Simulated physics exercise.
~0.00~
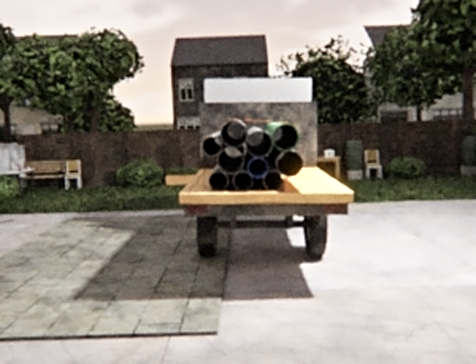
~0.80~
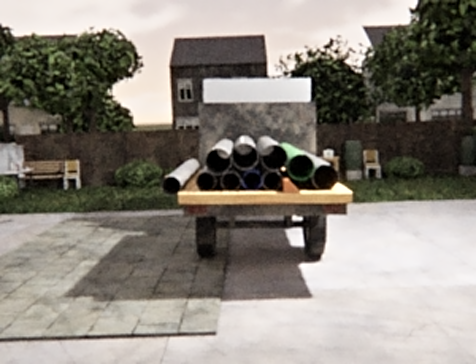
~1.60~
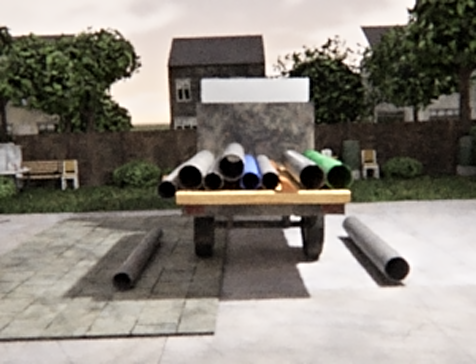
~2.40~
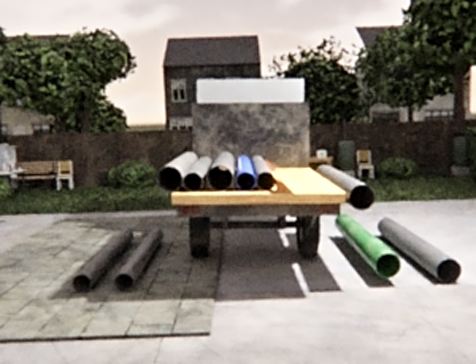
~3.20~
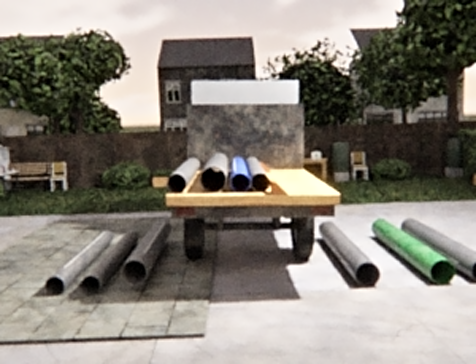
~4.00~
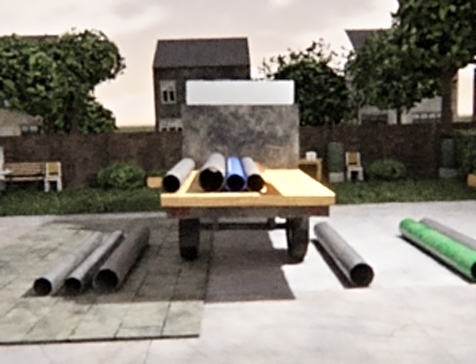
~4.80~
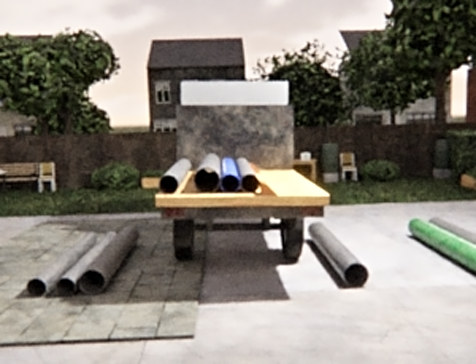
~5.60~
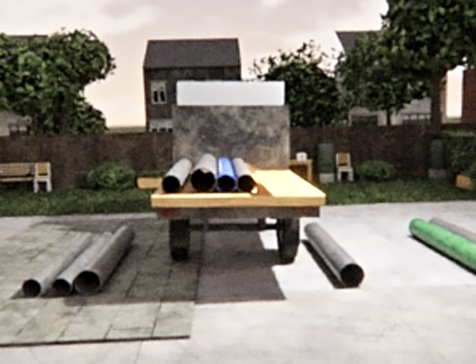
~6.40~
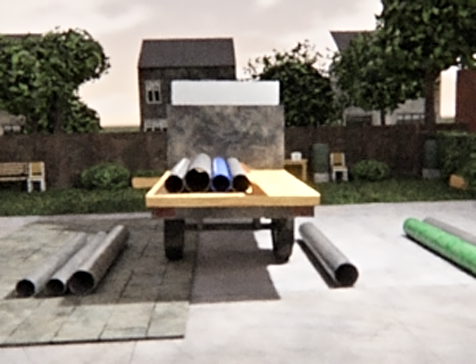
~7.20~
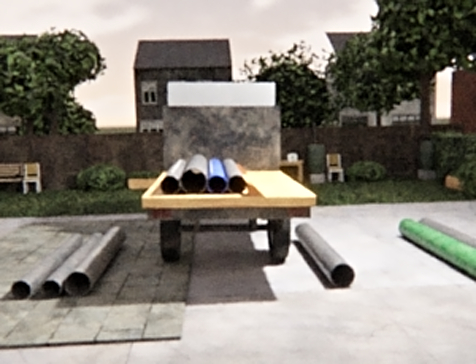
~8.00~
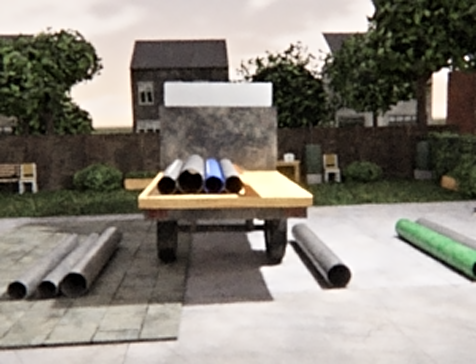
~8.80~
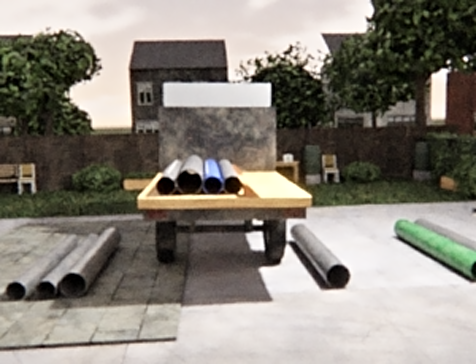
In the video, a stack of pipes on a parked flatbed truck collapses and spreads across the deck, with several rolling off both sides onto the ground. The green pipe drops off and comes to rest on the right, while the blue one stays on the deck with three others.
